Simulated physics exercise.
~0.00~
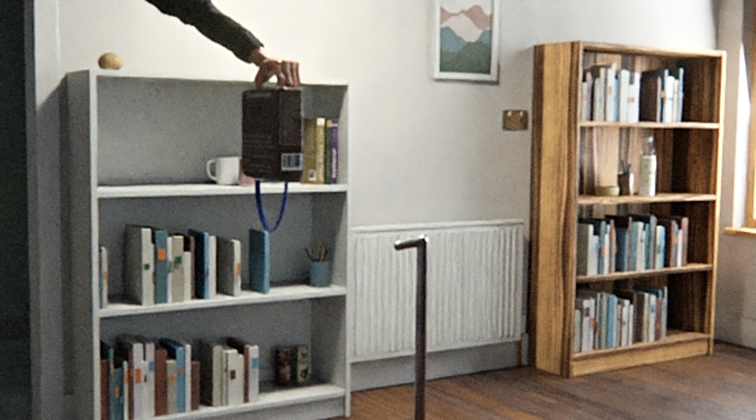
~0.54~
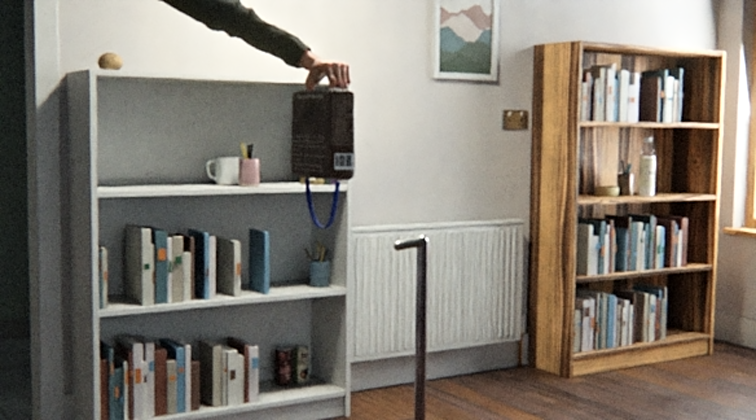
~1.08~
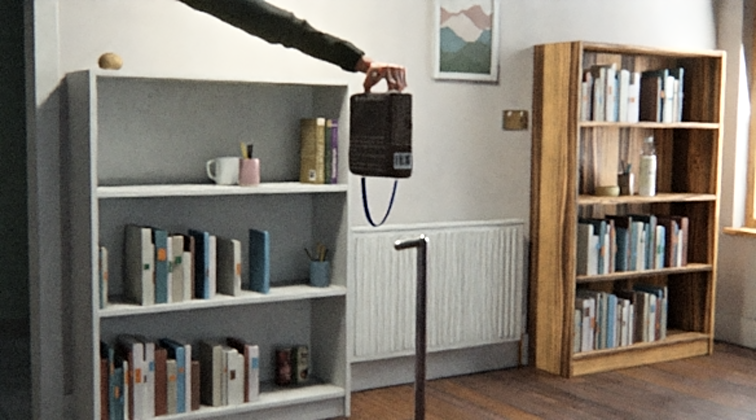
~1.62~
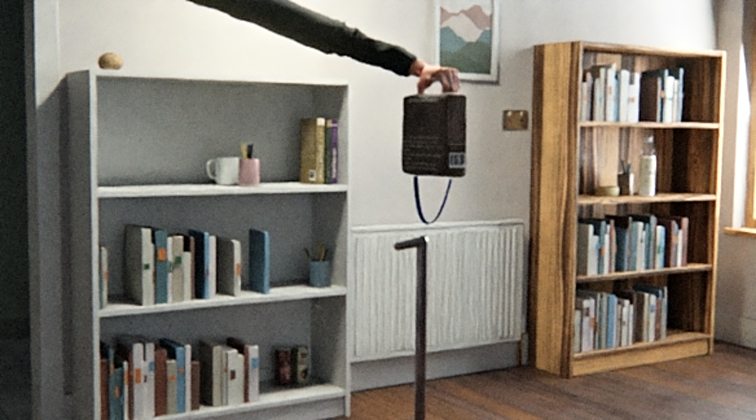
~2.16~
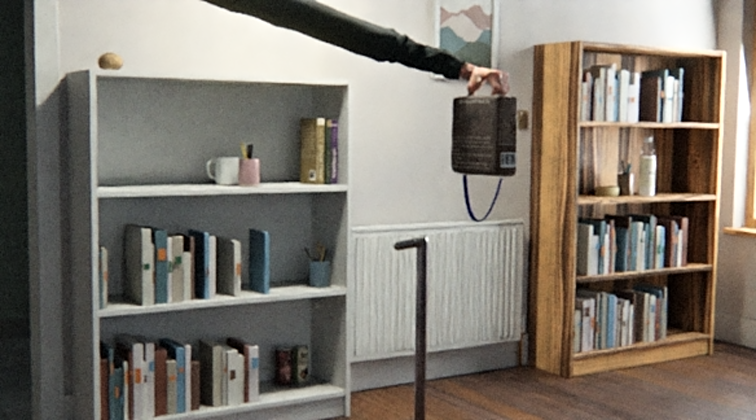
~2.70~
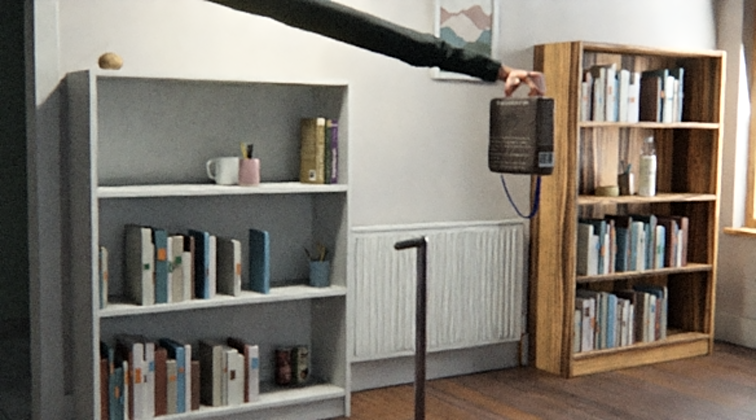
A brown bag with a dangling ribbon loop is carried right by a hand, clearing the post.
